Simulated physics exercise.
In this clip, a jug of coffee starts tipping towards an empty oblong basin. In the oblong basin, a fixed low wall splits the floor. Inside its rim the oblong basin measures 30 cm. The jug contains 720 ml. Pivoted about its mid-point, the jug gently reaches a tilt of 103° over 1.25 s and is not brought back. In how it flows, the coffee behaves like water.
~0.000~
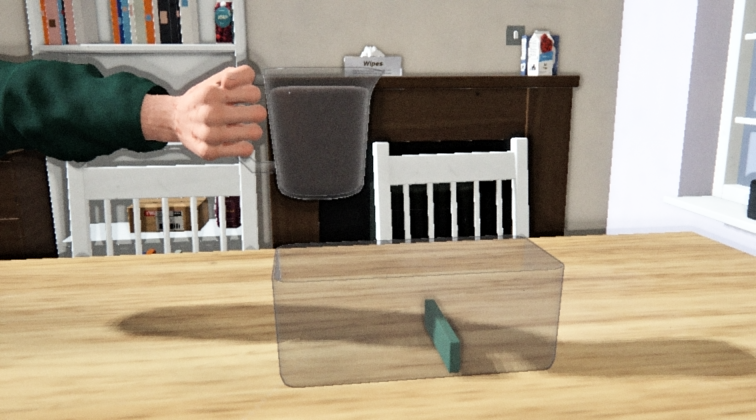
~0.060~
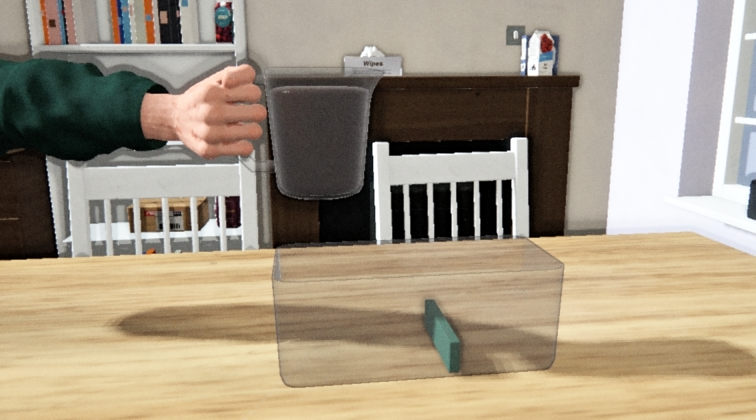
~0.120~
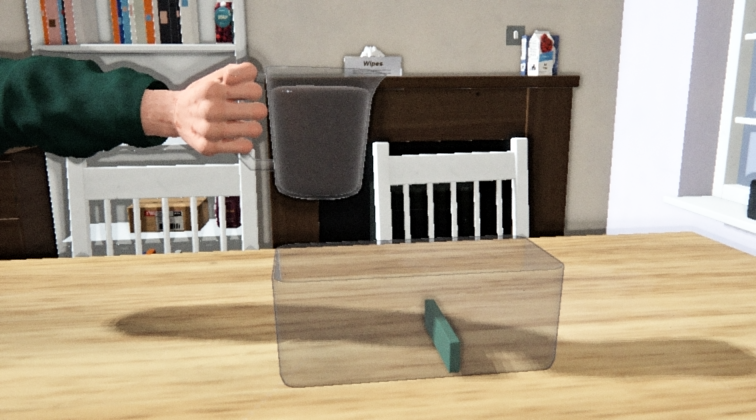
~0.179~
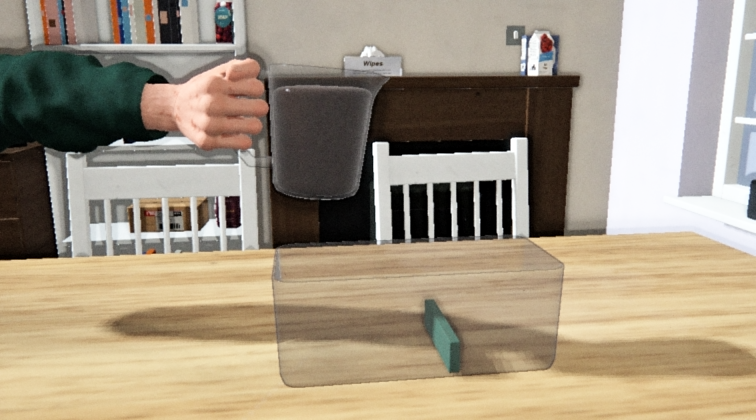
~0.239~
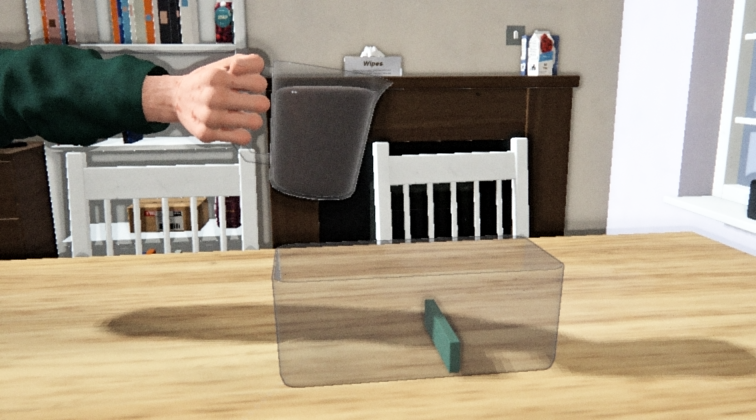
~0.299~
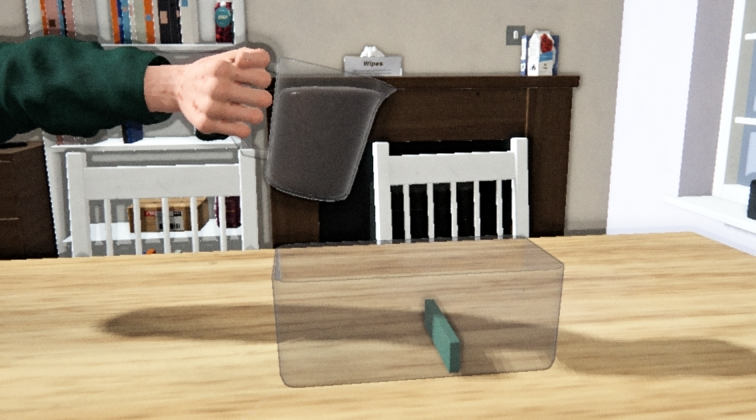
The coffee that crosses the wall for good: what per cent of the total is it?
It is about 68 per cent of the total.
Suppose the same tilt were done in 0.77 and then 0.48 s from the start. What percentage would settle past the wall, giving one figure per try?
The first try gives around 65 percent, the second around 55 percent.
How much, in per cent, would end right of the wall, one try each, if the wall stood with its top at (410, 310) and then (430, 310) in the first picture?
In order, 95 and 85 per cent.
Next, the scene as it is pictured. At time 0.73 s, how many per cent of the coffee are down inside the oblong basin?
I'd estimate some 6 percent of the liquid.
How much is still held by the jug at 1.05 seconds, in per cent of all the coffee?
About 28 % is still there.
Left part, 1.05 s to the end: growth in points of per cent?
26 %.
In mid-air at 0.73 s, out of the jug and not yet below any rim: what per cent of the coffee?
About 16 per cent.
After 0.73 s the tilt is 65° and 79 per cent is still to pour, 0 is left of the wall and 5 right of it.
After 1.05 s the tilt is 97° and 27 per cent is still to pour, 5 is left of the wall and 49 right of it.
After 1.39 s the tilt is 103° and 2 per cent is still to pour, 22 is left of the wall and 74 right of it.
After 1.75 s the tilt is 103° and 0 per cent is still to pour, 30 is left of the wall and 69 right of it.
In the end 31 per cent lies left of the wall, 68 right of it and 1 outside.
